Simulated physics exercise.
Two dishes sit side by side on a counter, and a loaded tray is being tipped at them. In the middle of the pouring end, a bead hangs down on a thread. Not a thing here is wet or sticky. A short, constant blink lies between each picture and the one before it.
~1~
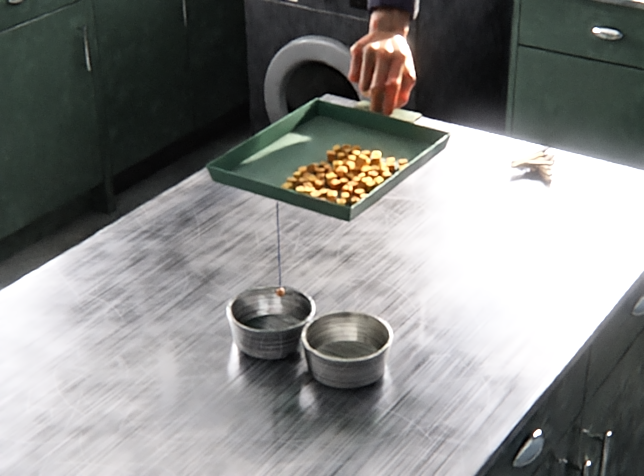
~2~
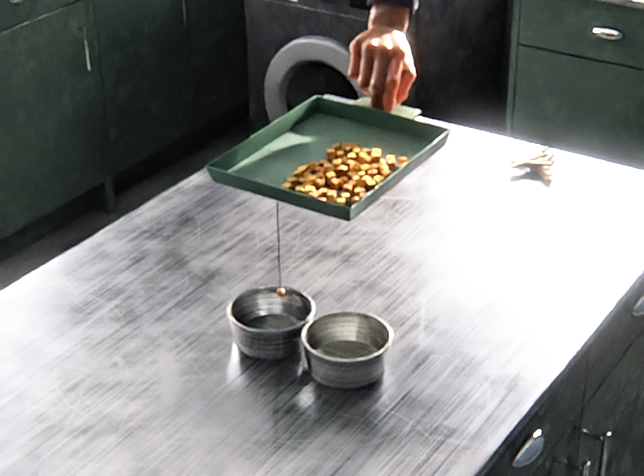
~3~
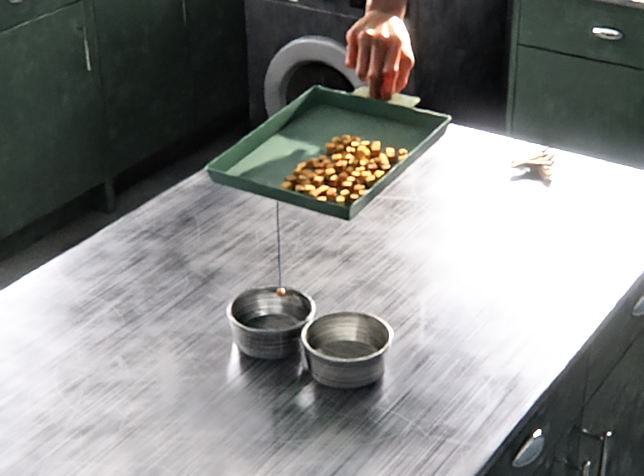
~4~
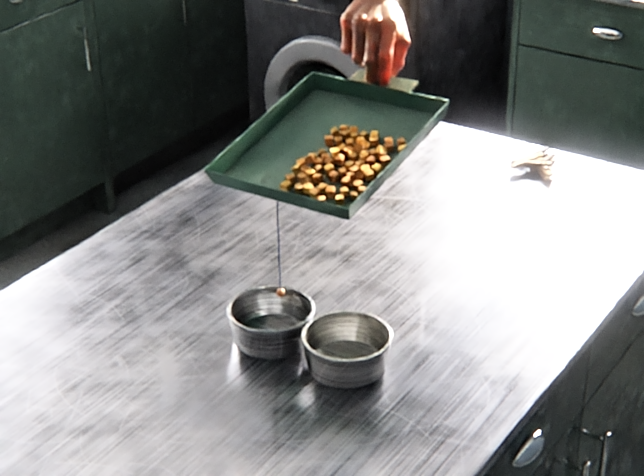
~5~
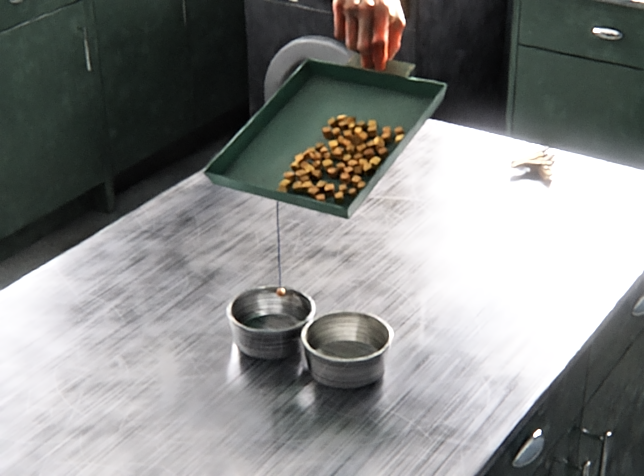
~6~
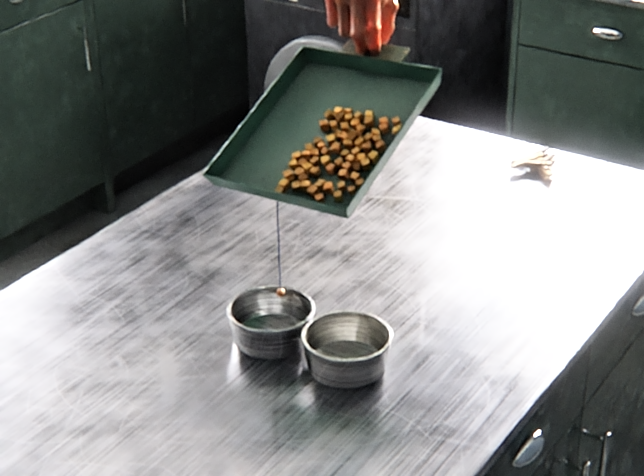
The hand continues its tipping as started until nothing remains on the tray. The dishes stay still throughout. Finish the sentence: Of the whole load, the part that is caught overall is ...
... less than half of it.
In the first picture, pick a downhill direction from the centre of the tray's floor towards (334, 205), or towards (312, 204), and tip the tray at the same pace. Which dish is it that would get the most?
The first try goes to the one on the right and the second to the one on the right.
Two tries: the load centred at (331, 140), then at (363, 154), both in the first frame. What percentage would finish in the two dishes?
In order, 30 % then 30 %.
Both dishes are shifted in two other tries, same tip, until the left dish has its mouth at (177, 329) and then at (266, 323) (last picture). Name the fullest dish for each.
First try, the dish to the right; second try, the dish to the left.
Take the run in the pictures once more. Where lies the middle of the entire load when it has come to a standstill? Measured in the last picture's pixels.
About (235, 367).
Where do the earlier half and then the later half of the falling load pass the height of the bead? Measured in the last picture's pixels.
Early half (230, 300), late half (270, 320).
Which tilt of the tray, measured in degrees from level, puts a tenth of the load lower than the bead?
Roughly 105 degrees of turn.
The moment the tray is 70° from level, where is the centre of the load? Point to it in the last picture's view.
(294, 186).
Shortly afterwards, tray tipped steeply; all but a few on the tray; only a few in the air.
Next, tray tipped past a quarter turn; the bulk on the tray; a little outside both; a little in the air.
Some moments later, tray tipped past a quarter turn; a little in the left dish; the bulk outside both.
In the end, tray tipped past a quarter turn; none at all in the right dish; a little in the left dish; the bulk outside both.
